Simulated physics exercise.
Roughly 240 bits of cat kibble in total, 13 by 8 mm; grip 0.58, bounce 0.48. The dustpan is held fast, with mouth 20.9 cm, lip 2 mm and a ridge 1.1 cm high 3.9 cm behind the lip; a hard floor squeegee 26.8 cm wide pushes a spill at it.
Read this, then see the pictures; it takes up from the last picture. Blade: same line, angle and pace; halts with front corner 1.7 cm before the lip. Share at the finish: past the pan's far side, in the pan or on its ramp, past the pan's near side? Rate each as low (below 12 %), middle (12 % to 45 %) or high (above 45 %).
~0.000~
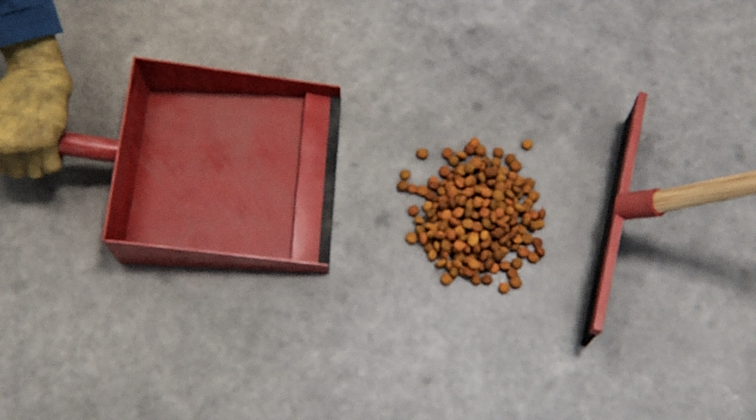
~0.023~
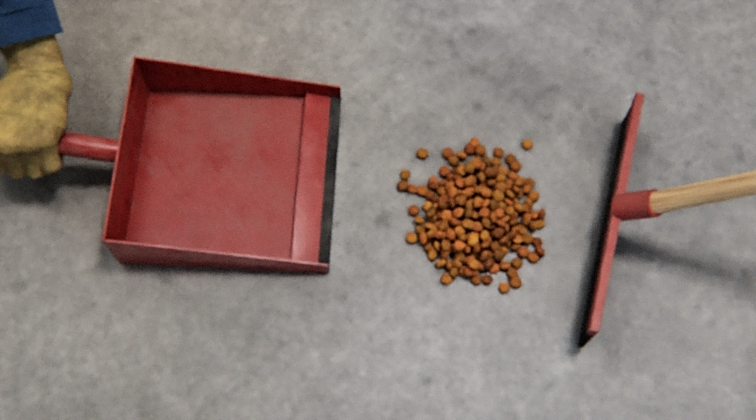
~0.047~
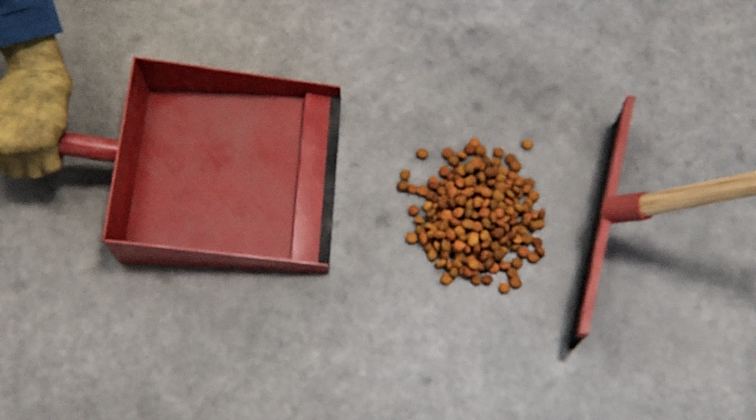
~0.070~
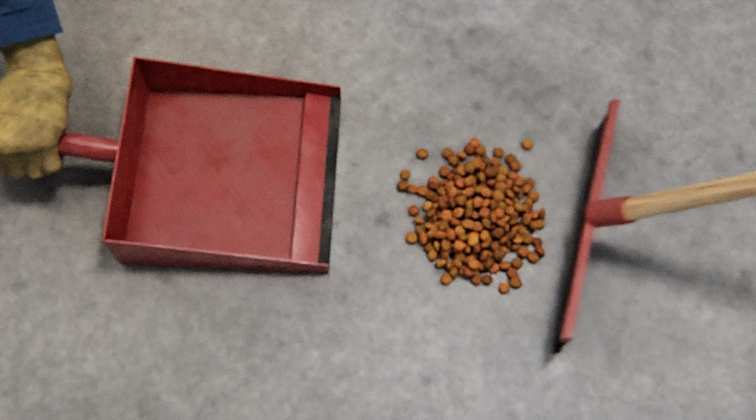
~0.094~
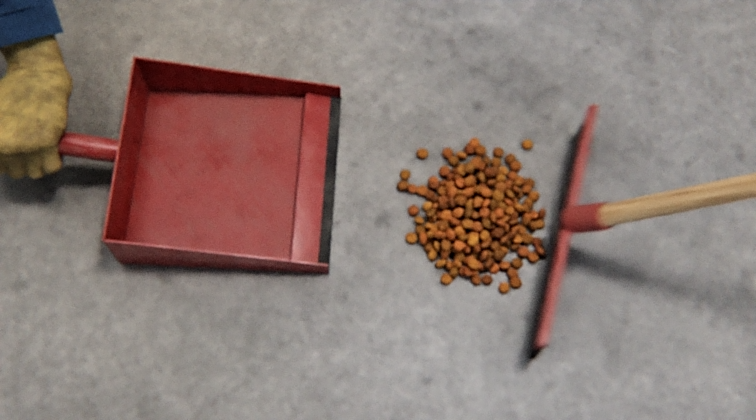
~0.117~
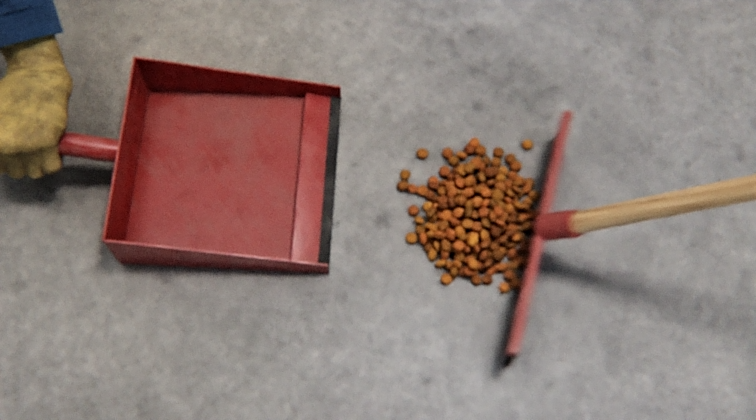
Past the pan's far side - low, in the pan or on its ramp - middle, past the pan's near side - middle.
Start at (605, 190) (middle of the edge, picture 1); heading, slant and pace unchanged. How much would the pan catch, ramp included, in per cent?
40 per cent, roughly.
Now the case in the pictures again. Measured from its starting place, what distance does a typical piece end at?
Roughly 16 cm.
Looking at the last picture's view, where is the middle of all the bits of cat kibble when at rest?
Roughly (335, 203).
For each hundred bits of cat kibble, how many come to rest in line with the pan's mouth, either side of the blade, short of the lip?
Around 50 in a hundred.
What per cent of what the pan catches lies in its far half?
About 40 percent of it.
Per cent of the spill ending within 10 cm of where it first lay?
It comes to near 5 percent.
After 0.20 s, middle of the blade 12 cm from the lip; 0 % over the lip, far side 0 %, near side 10 %.
Then, at 0.26 s, middle of the blade 6 cm from the lip; 0 % over the lip, far side 0 %, near side 15 %.
After 0.46 s, middle of the blade 5 cm from the lip; 30 % over the lip, far side 5 %, near side 15 %.
In the end, at 1.1 s, far side 5 %, pan 30 %, near side 15 %, in front of the lip or behind the blade 50 %.
